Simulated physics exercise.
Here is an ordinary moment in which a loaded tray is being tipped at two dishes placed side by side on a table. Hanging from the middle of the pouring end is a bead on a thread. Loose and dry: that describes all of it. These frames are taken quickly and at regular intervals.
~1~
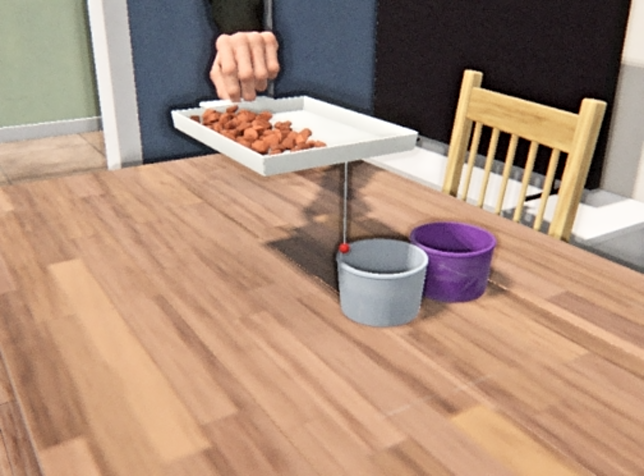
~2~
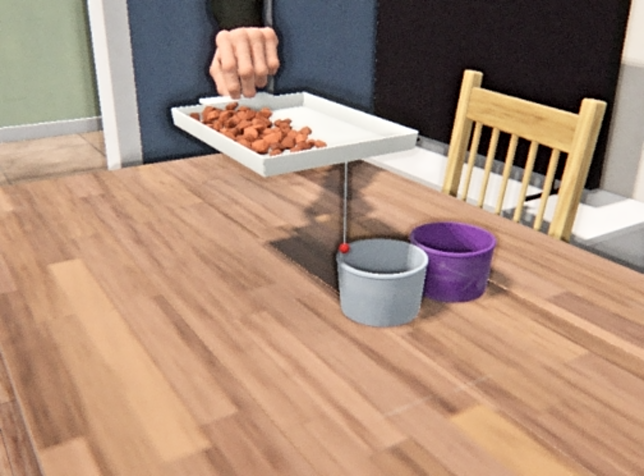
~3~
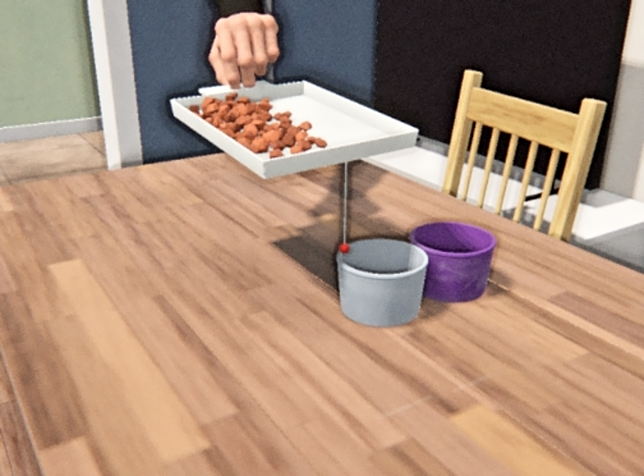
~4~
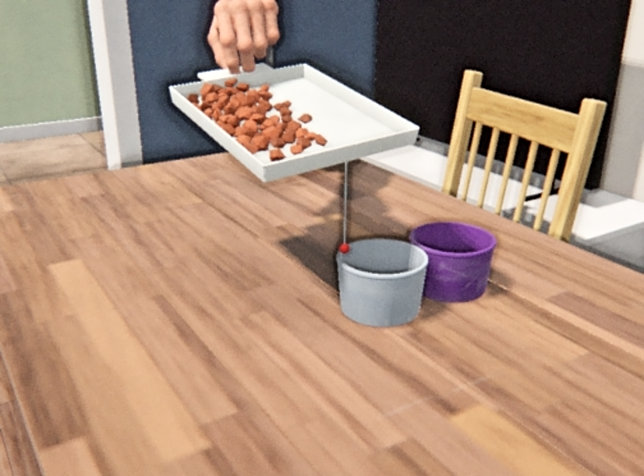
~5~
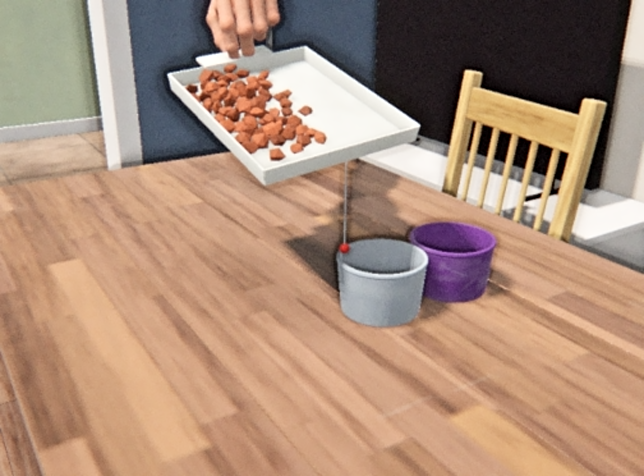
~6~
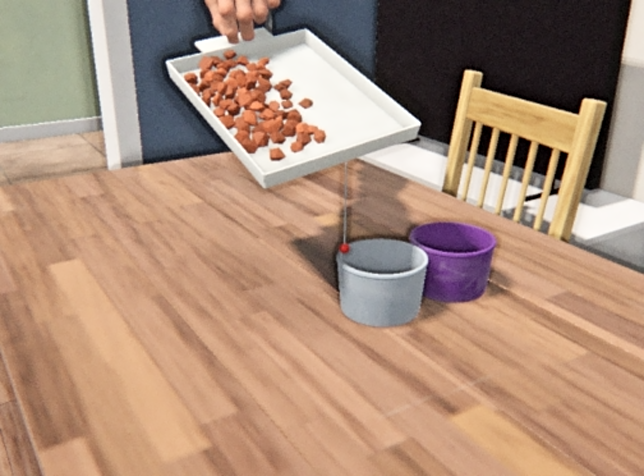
At a wooden table, a hand raised the back of a white tray holding reddish-brown chunks, steadily tilting it toward the gray and purple dishes, with its left front corner dipping lowest.
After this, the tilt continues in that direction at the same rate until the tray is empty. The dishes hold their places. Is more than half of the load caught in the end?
No.
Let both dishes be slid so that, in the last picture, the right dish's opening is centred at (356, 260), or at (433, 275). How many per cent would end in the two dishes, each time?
Close to 60 in a hundred, then close to 30 in a hundred.
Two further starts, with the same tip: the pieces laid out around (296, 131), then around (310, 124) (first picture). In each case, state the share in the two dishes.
Close to 0 %, followed by close to 0 %.
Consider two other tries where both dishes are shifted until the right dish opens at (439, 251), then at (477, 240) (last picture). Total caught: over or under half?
Try 1: A minority of it. Try 2: A minority of it.
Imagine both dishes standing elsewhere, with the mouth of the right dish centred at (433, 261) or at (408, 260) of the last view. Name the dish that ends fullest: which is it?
First try: The left-side dish; second try: The left-side dish.
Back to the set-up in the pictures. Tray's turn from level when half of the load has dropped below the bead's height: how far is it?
About 95 degrees.
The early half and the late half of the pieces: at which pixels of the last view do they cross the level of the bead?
I'd say close to (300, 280) at first and close to (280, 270) later on.
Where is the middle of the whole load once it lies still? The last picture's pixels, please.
(293, 356).
Shortly afterwards, tray tipped steeply; the whole lot on the tray.
Next, tray tipped past a quarter turn; near a quarter on the tray; near half outside both; near a quarter in the air.
Some moments later, tray tipped past a quarter turn; the whole lot outside both.
In the end, tray tipped past a quarter turn; none at all in the left dish; none at all in the right dish; the whole lot outside both.
